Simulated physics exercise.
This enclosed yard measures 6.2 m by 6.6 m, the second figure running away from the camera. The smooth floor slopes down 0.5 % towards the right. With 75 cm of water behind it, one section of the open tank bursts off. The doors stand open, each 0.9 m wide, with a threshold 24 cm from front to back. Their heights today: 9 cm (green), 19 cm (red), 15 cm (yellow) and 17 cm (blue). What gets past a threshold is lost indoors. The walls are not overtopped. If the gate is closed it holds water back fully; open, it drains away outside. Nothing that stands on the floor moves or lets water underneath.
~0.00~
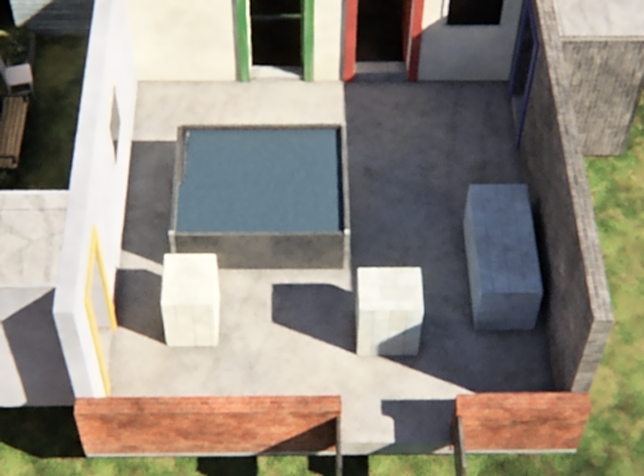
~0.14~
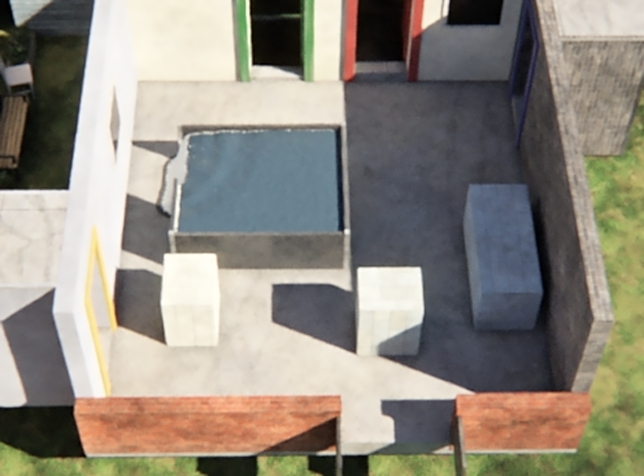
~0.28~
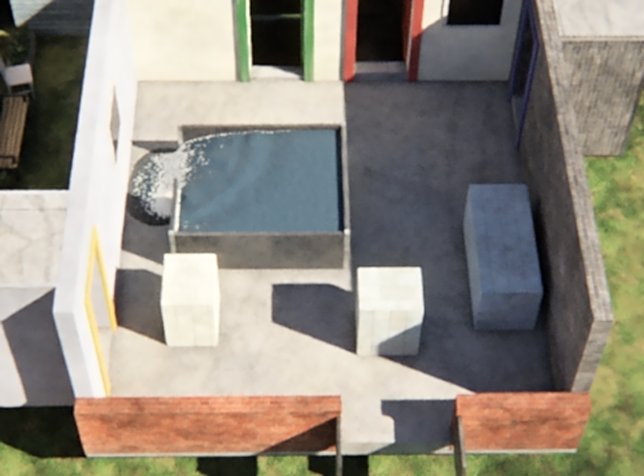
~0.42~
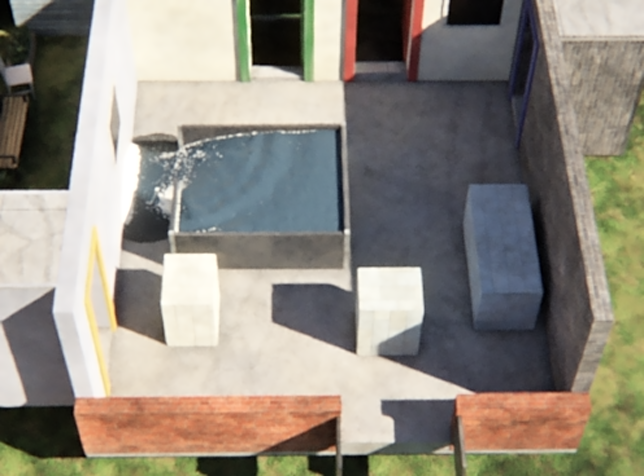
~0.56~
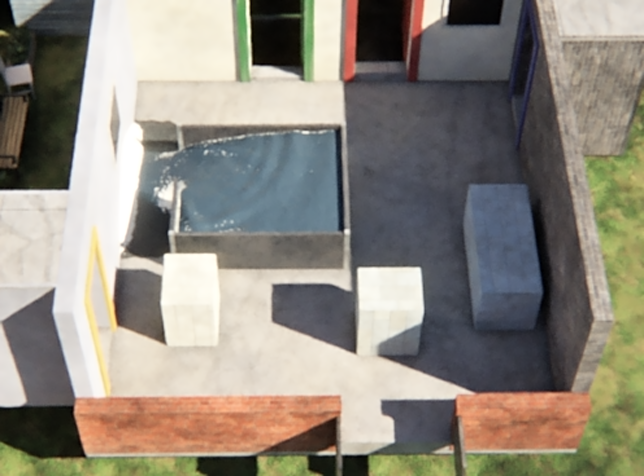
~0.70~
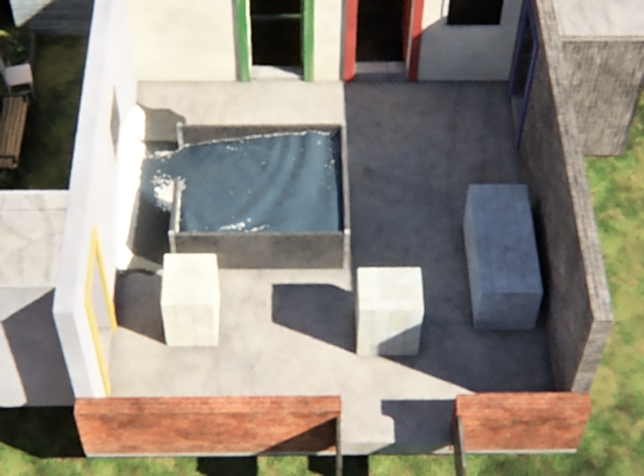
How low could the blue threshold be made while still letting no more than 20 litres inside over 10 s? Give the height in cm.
Close to 17 cm is just enough.
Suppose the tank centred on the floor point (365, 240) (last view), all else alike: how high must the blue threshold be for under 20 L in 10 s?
About 13.5 cm.
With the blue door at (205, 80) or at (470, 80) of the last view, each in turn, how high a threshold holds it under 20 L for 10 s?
About 29 and 13.5 cm.
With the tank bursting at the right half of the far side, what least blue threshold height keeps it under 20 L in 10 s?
About 27 cm.
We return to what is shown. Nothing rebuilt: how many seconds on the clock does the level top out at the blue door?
At about 4.0 s.
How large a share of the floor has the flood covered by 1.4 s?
Near 15 per cent is wet.
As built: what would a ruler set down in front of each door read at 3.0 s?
In cm: Green 12, red 5, yellow 11, blue 0.
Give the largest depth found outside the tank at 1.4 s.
Roughly 60 cm.
After 1.4 s water covers 15 % of the floor, deepest (60 cm) near (128, 184); it has not reached the blue door.
After 3.0 s water covers 50 % of the floor, deepest (40 cm) near (137, 93); it has not reached the blue door.
After 10.0 s water covers 100 % of the floor, deepest (18 cm) near (556, 425); 14 cm at the blue door, 16 litres in over its 17 cm threshold.
At the blue door as built, the water arrived by 3.3 s and peaked near 21 cm at 4.2 s.
With a threshold of 15 cm, 40 litres would have come in within the 10 s; with 20 cm, 2 litres. So under 20 litres takes about 17 cm.
